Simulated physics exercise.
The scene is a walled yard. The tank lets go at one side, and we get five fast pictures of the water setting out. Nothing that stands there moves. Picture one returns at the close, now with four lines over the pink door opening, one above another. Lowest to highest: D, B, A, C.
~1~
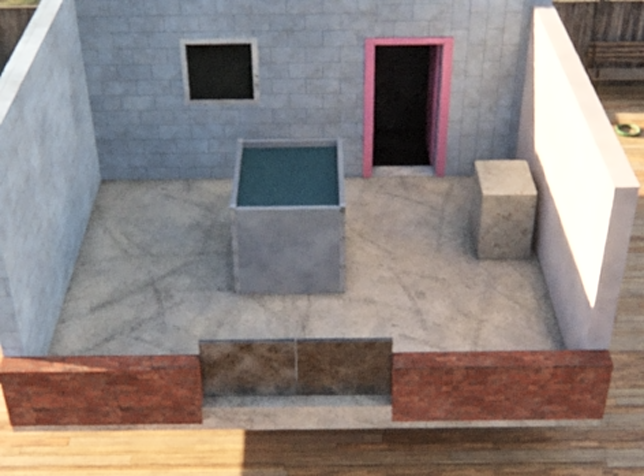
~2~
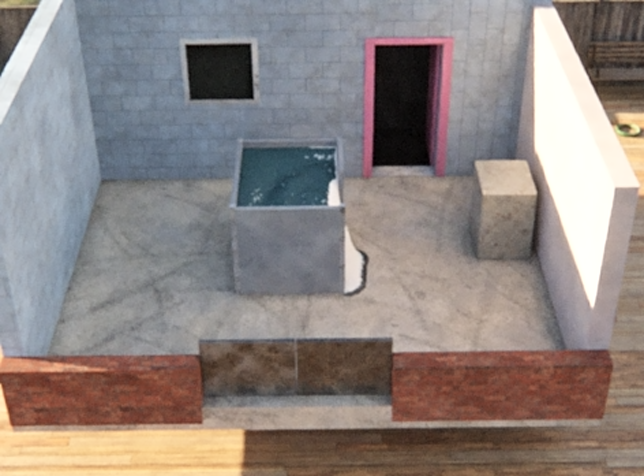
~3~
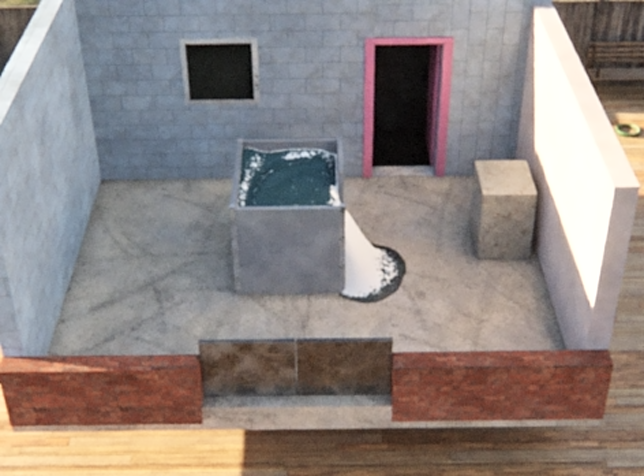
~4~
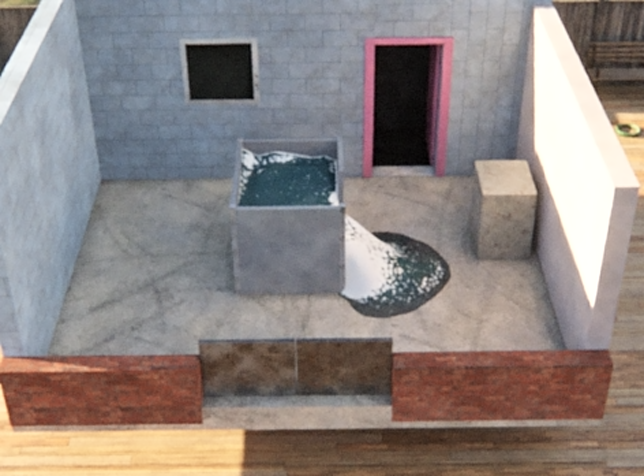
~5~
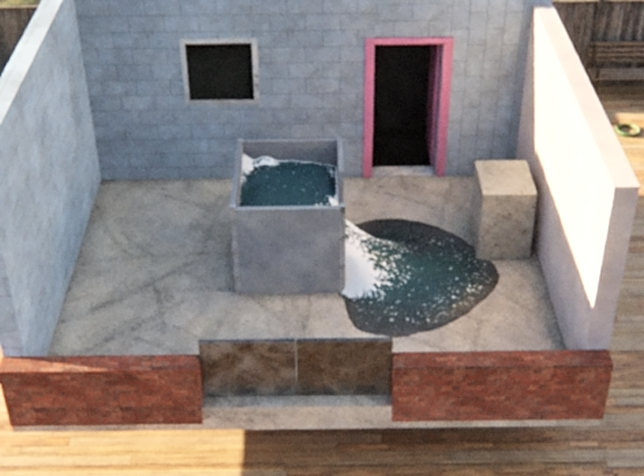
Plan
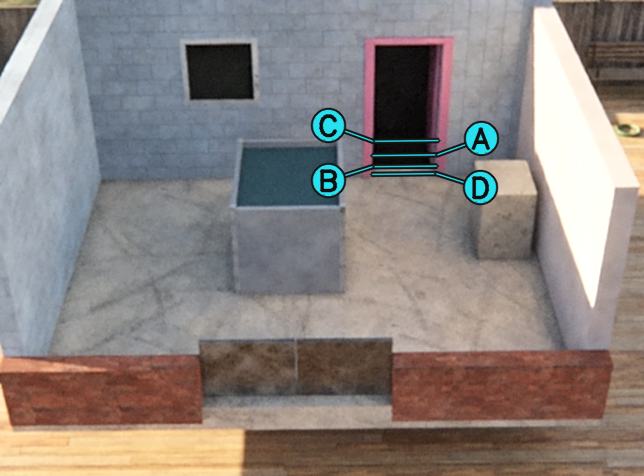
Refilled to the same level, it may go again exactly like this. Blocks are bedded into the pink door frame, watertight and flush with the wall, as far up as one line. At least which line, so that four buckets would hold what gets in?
Use mark B.
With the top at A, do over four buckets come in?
No, that is safe.
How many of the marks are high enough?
Three of them.
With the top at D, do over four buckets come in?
Yes.
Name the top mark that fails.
That would be D.
On the marked copy, A at (404, 155); B at (404, 166); C at (405, 140); D at (404, 173); from the bottom up D, B, A, C.
With A, nothing gets over.
With B, a splash gets over, under a bucket.
With C, nothing gets over.
With D, some 15 bucketfuls get in.
